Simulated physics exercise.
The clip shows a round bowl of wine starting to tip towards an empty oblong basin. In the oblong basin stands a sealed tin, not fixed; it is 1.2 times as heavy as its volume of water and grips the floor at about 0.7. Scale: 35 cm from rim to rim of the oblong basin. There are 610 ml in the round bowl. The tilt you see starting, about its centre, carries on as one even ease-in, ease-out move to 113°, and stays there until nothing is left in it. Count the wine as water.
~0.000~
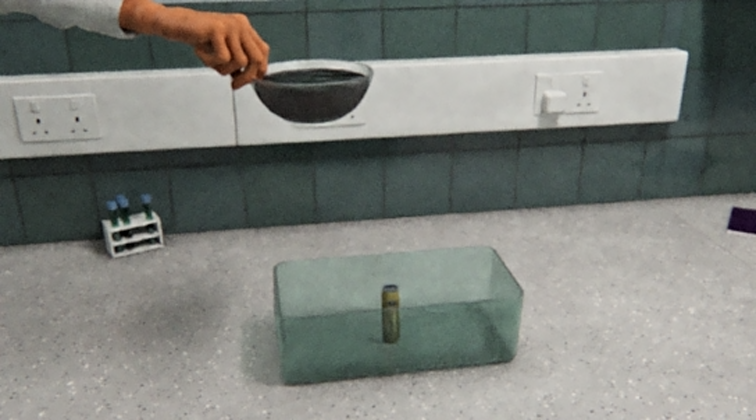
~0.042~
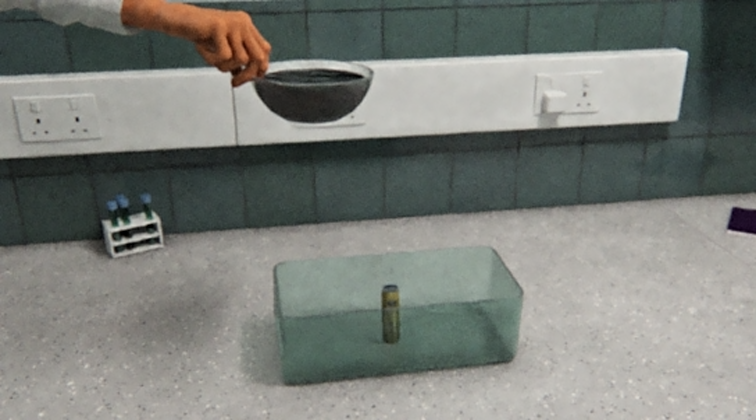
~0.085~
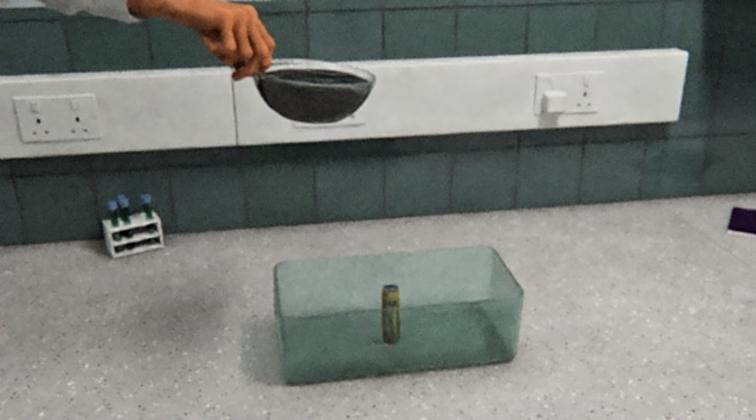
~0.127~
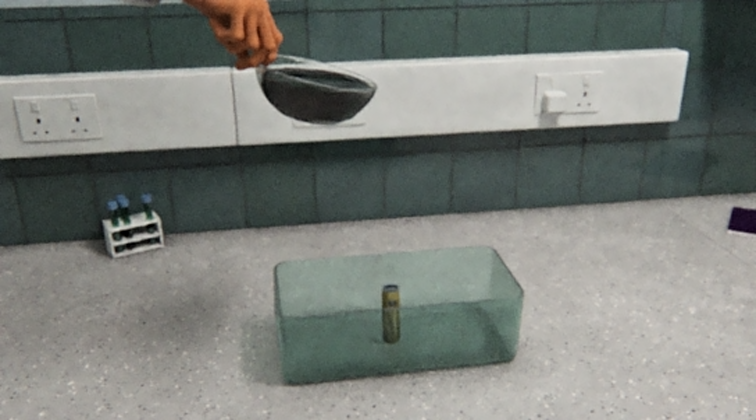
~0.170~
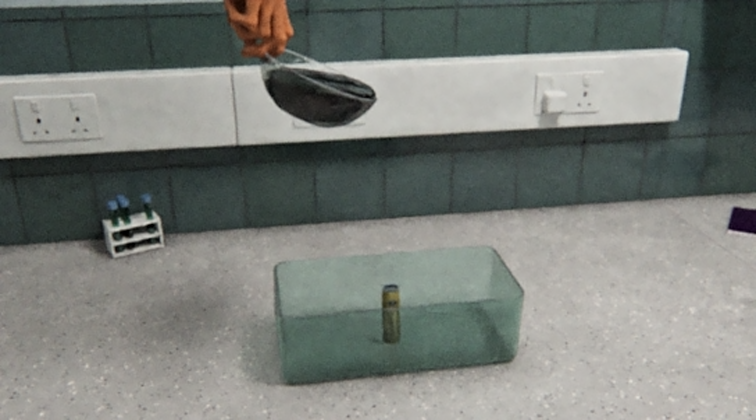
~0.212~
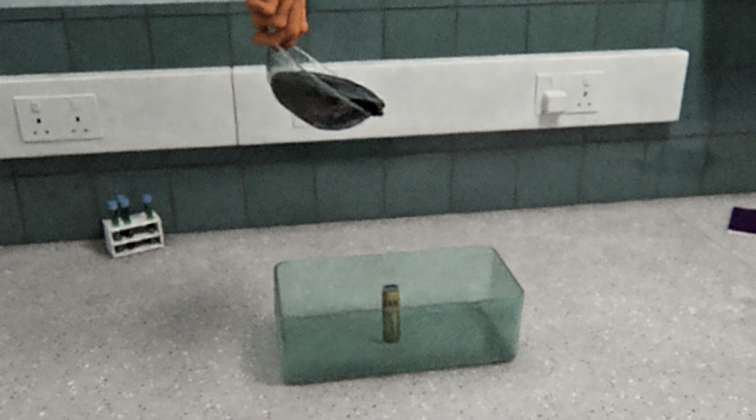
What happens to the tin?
It goes over.
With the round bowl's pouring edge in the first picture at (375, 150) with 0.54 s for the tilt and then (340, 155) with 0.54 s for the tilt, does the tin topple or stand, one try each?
First it keeps standing; then it goes over.
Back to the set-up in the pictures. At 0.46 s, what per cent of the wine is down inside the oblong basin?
Some 20 per cent.
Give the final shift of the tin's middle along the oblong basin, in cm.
About 7.0 cm.
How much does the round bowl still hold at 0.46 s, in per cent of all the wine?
Some 0 per cent.
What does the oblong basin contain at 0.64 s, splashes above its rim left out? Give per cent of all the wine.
Some 90 per cent.
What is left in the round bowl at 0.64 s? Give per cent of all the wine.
Near 0 in a hundred.
Then, 0.46 s in, the tilt is 107° and 0 per cent is still to pour; the tin stands where it began.
Then, 0.64 s in, the tilt is 113° and 0 per cent is still to pour; the tin leans 19°.
Then, 0.83 s in, the tilt is 113° and 0 per cent is still to pour; the tin lies on its side.
Then, 1.04 s in, the tilt is 113° and 0 per cent is still to pour; the tin lies on its side.
Finally, the tin lies on its side.
